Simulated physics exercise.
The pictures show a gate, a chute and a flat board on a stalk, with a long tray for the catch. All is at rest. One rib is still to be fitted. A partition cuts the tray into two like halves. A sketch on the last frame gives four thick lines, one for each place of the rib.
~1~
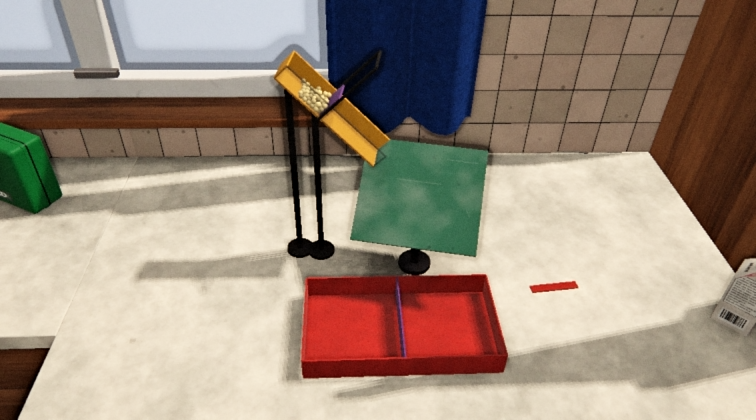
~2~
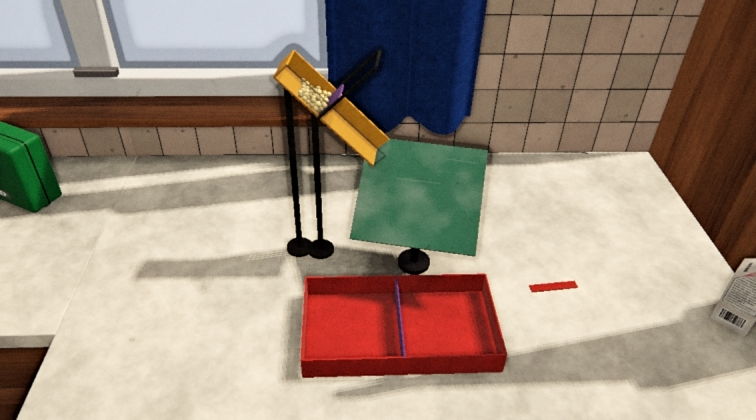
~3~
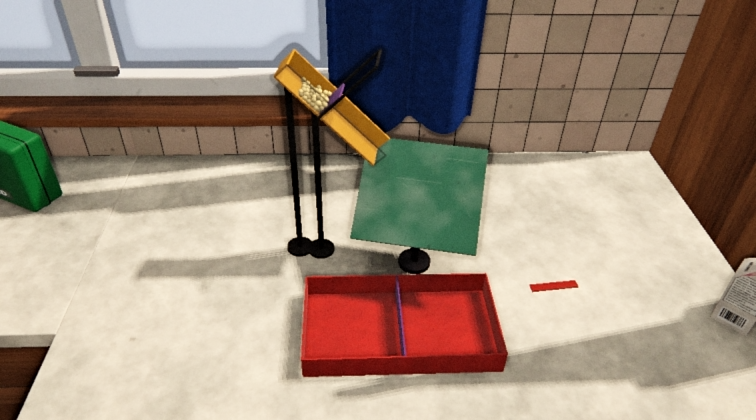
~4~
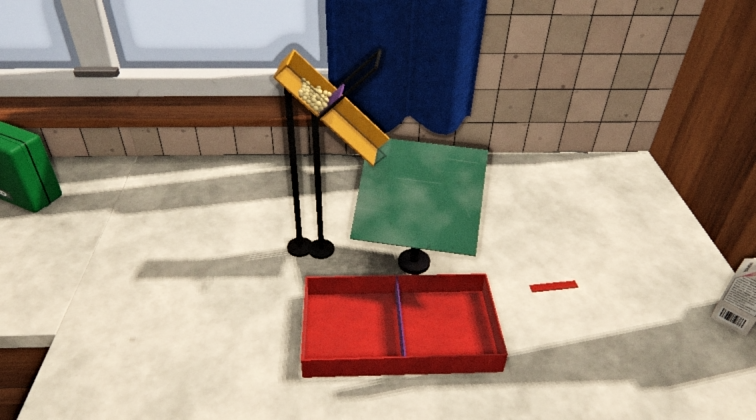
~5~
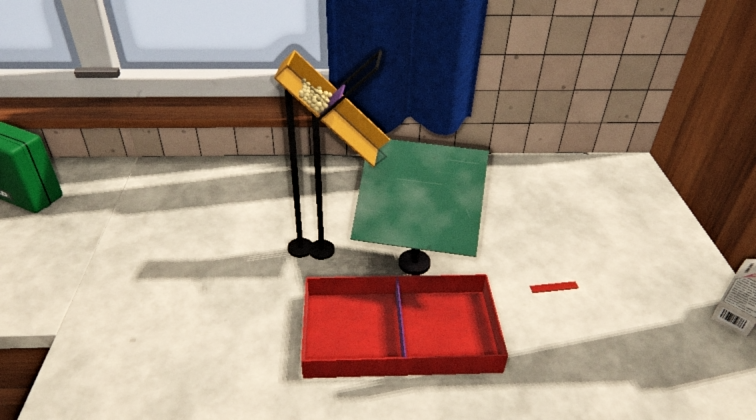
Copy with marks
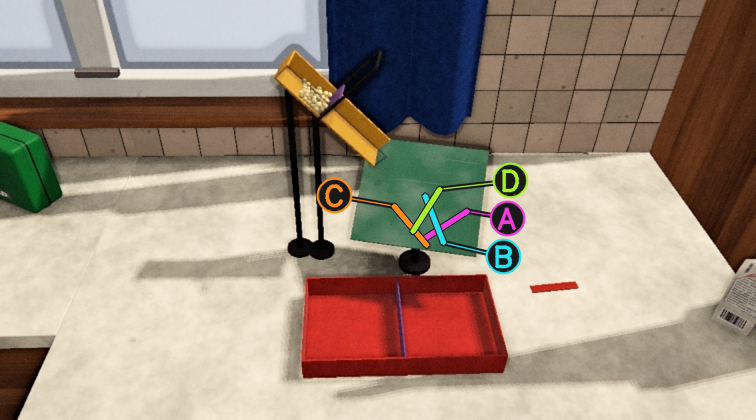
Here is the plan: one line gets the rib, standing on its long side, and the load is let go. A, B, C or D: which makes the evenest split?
Use line A.
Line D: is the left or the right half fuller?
The left half.
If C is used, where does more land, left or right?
More lands on the right.
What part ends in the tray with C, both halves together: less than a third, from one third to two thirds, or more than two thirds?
More than two thirds.
On the marked copy, line A from (467, 211) to (423, 239); line B from (425, 195) to (443, 242); line C from (394, 206) to (426, 245); line D from (439, 189) to (412, 231).
With A, of what is caught, about half in the left half, about half in the right.
With B, of what is caught, about a quarter in the left half, most in the right.
With C, of what is caught, a stray few in the left half, nearly all in the right.
With D, of what is caught, nearly all in the left half, a small part in the right.
